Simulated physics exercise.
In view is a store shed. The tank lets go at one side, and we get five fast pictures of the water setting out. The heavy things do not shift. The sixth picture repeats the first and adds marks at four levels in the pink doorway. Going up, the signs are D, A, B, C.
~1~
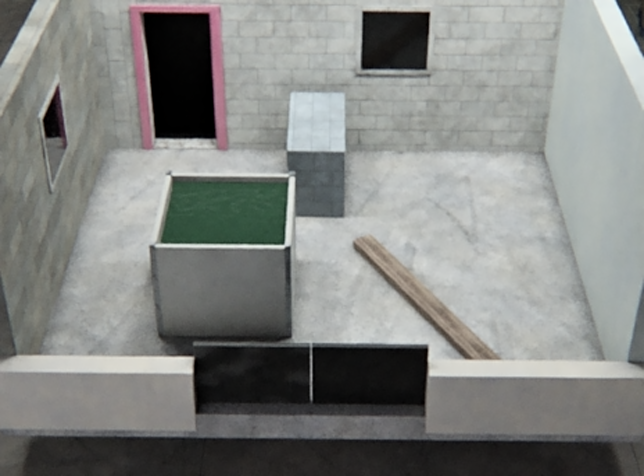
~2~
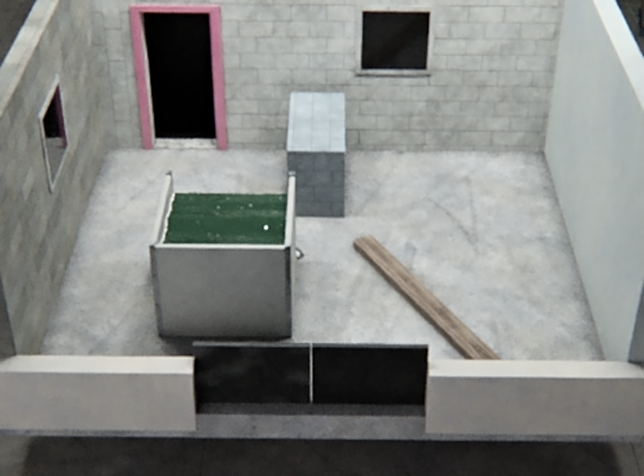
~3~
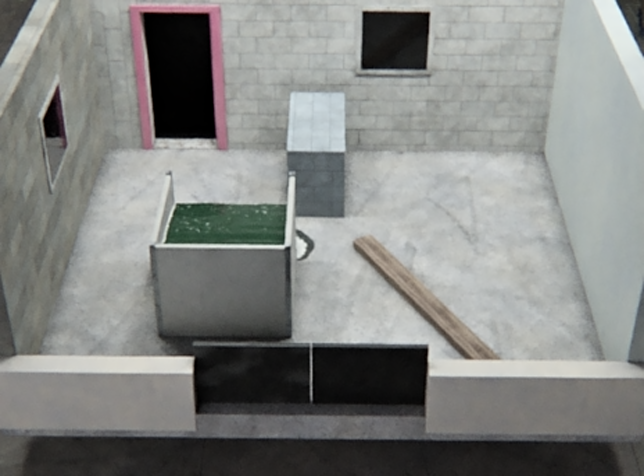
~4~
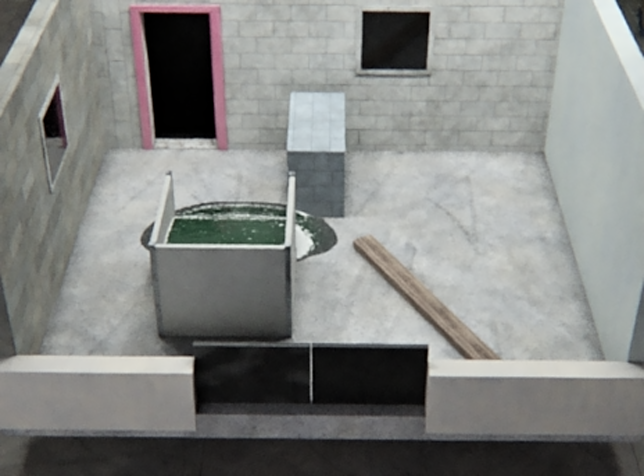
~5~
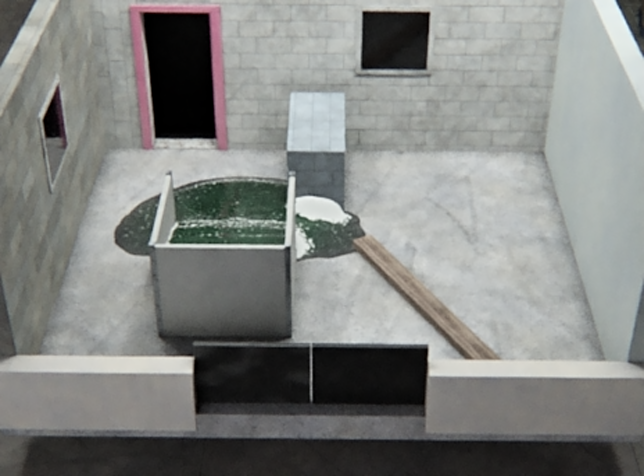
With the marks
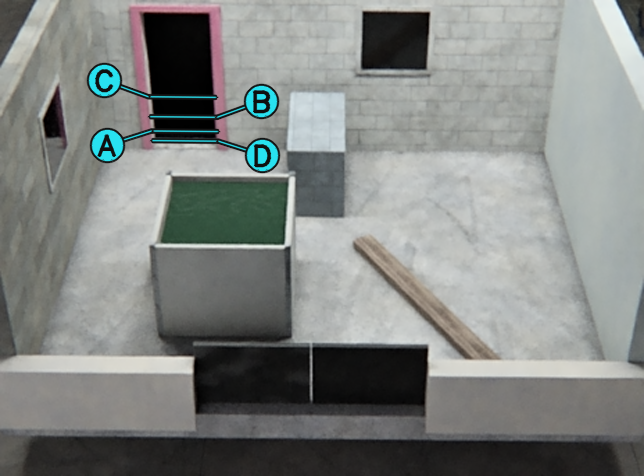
A pale, open-topped tank of dark green water stands left of centre in a roofless store shed of grey block walls, seen from above the front by a still camera. Behind it are a pink-framed doorway, a dark window and a grey block, with a wooden beam lying right and a shut dark gate in front. The water sinks in the tank and spreads across the floor behind it and to both sides, foaming white near the block and reaching the beam's near-left end.
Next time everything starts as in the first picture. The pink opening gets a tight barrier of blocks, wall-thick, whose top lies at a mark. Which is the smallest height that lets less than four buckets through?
Go for B.
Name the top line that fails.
A it is.
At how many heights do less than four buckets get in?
Two of them.
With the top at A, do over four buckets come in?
Yes, it does.
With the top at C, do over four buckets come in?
No, that is safe.
On the marked copy, A at (184, 131); B at (183, 117); C at (182, 97); D at (185, 140); from the bottom up D, A, B, C.
With A, about 8 bucketfuls get in.
With B, a splash gets over, under a bucket.
With C, nothing gets over.
With D, dozens of bucketfuls pour in.
